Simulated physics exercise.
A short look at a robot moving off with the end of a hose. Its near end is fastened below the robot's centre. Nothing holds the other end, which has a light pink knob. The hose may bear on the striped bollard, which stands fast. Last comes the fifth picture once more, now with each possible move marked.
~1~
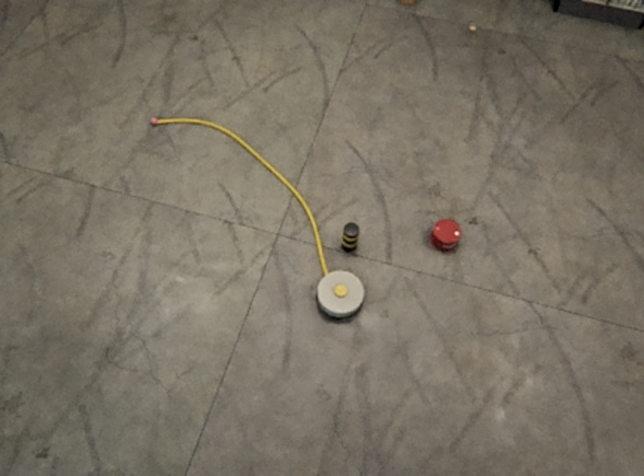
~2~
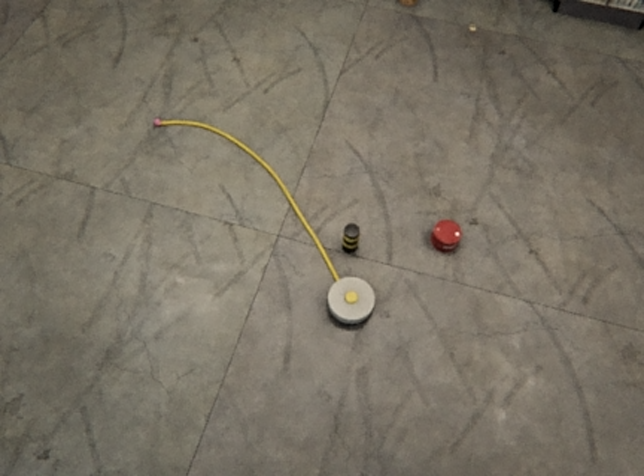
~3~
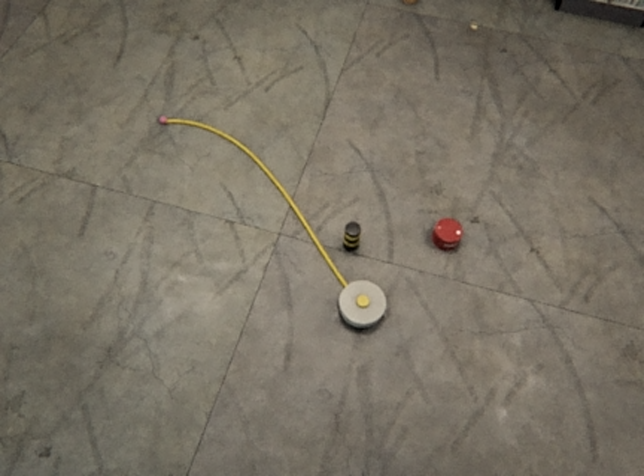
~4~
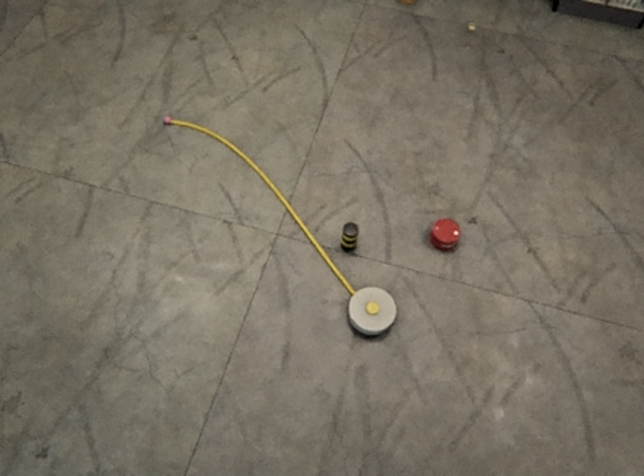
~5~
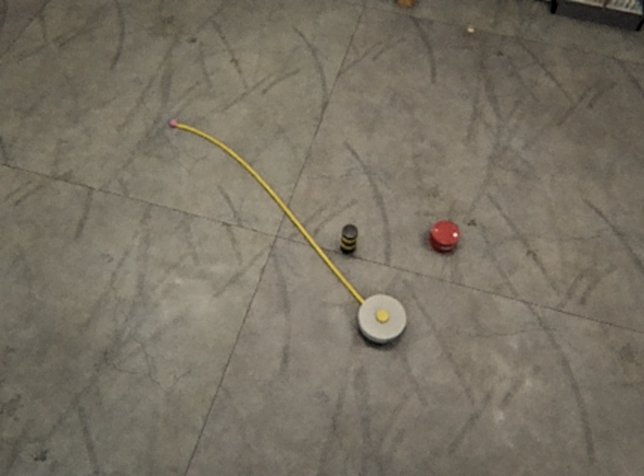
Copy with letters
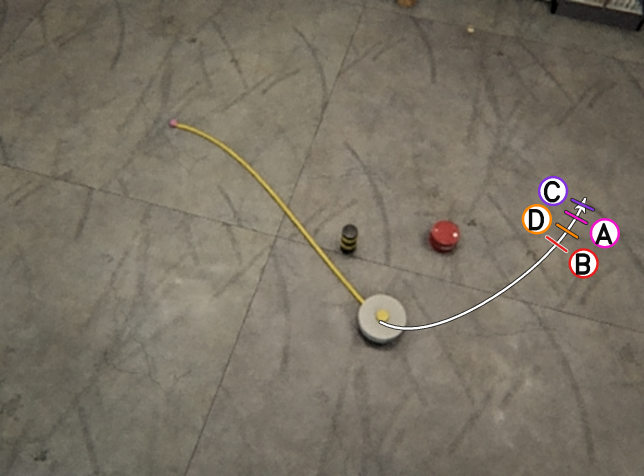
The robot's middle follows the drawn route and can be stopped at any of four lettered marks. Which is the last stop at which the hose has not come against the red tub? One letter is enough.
No farther than B.
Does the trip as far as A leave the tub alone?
For that mark, no.
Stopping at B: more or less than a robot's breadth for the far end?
More.
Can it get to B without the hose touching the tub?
Yes.
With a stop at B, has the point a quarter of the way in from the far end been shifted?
Yes.
On the marked copy, A at (576, 218); B at (557, 244); C at (583, 205); D at (567, 231); the route from (380, 322) via (512, 284) to (585, 199).
Following B. Soon after the start, robot (459, 314), middle of the hose (308, 232), free end (207, 140).
Later, robot (520, 277), middle of the hose (347, 256), free end (235, 164).
In the end, robot (560, 240), middle of the hose (395, 257), free end (265, 189); only the bollard has been touched, if anything.
As for the rest, A brings the hose against the tub; C brings the hose against the tub; D brings the hose against the tub.
